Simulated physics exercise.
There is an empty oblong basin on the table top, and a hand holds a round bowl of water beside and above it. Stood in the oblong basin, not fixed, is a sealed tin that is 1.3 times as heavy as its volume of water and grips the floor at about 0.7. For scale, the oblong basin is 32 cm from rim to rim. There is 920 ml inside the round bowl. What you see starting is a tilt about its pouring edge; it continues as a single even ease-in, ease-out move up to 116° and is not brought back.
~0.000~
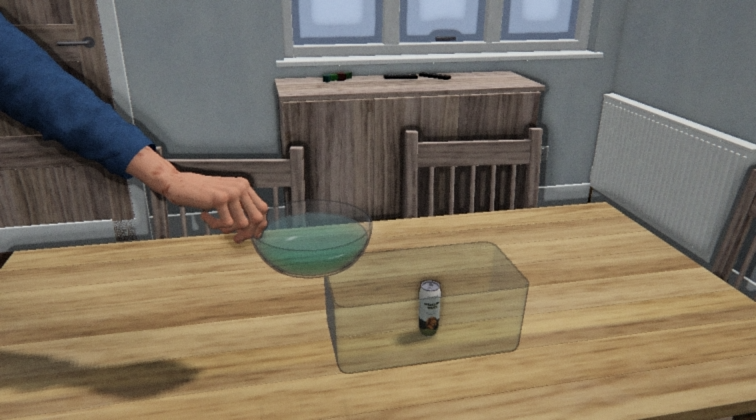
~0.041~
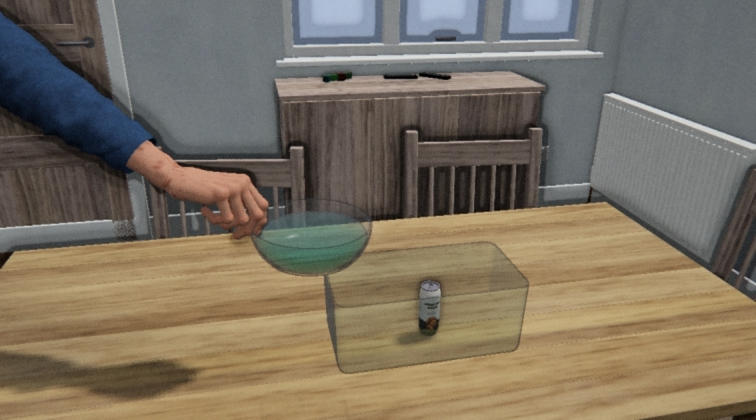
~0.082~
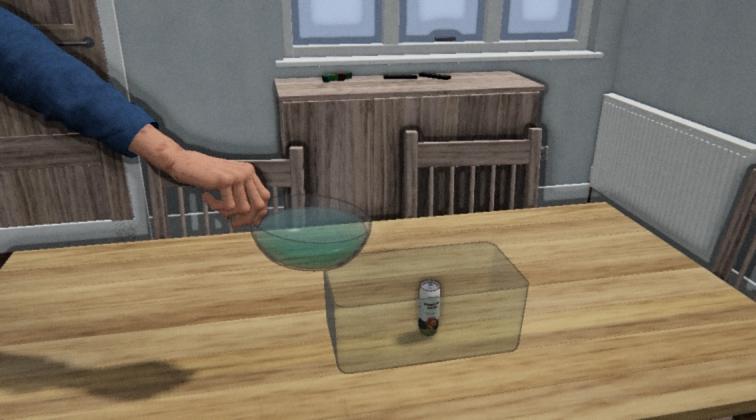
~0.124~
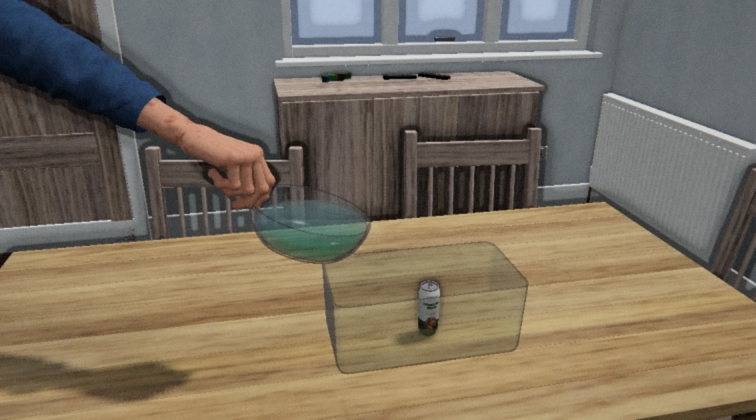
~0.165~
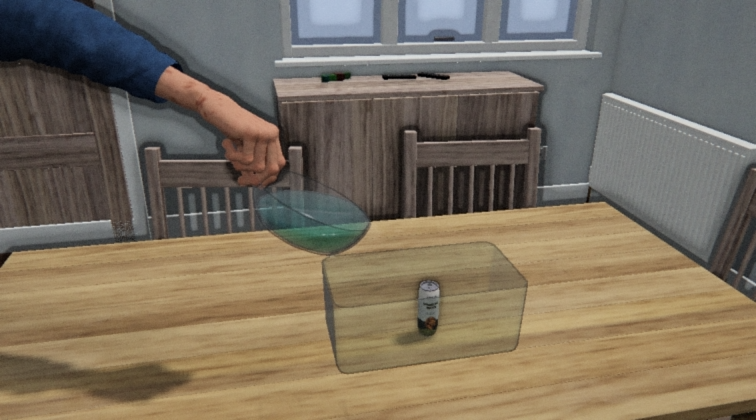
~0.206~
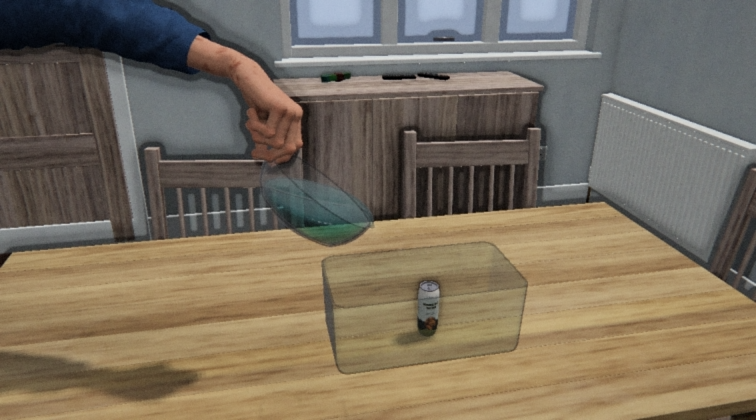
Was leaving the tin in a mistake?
No, it keeps its footing.
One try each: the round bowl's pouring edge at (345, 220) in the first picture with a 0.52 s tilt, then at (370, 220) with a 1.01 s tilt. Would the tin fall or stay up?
Trial 1 - tin tips; trial 2 - tin stays standing.
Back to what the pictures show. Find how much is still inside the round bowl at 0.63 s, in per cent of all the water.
About 0 per cent.
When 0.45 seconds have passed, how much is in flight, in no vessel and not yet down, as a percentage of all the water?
Around 72 percent.
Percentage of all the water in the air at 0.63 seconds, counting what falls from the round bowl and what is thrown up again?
Roughly 2 %.
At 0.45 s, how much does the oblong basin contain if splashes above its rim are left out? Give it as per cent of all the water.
Near 14 in a hundred.
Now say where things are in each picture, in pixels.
The first picture shows tilt 0°; pouring edge (370, 219); surface from (254, 238) to (367, 229); the oblong basin's rim runs from (329, 282) to (511, 263); the tin's top is at (430, 288).
The second picture shows tilt 2°; pouring edge (370, 219); surface from (254, 236) to (367, 227).
The third picture shows tilt 7°; pouring edge (370, 219); surface from (254, 230) to (366, 223).
The fourth picture shows tilt 16°; pouring edge (369, 220); surface from (254, 219) to (366, 218).
The fifth picture shows tilt 27°; pouring edge (368, 220); surface from (256, 204) to (368, 215); 1 per cent is over the edge.
The sixth picture shows tilt 39°; pouring edge (368, 220); surface from (262, 185) to (353, 204); 4 per cent is over the edge.
Then, 0.45 s in, the tilt is 111° and 13 per cent is still to pour; the tin stands where it began.
Then, 0.63 s in, the tilt is 116° and 0 per cent is still to pour; the tin stands where it began.
Then, 0.82 s in, the tilt is 116° and 0 per cent is still to pour; the tin stands where it began.
Then, 1.02 s in, the tilt is 116° and 0 per cent is still to pour; the tin stands where it began.
Finally, the tin stands where it began.
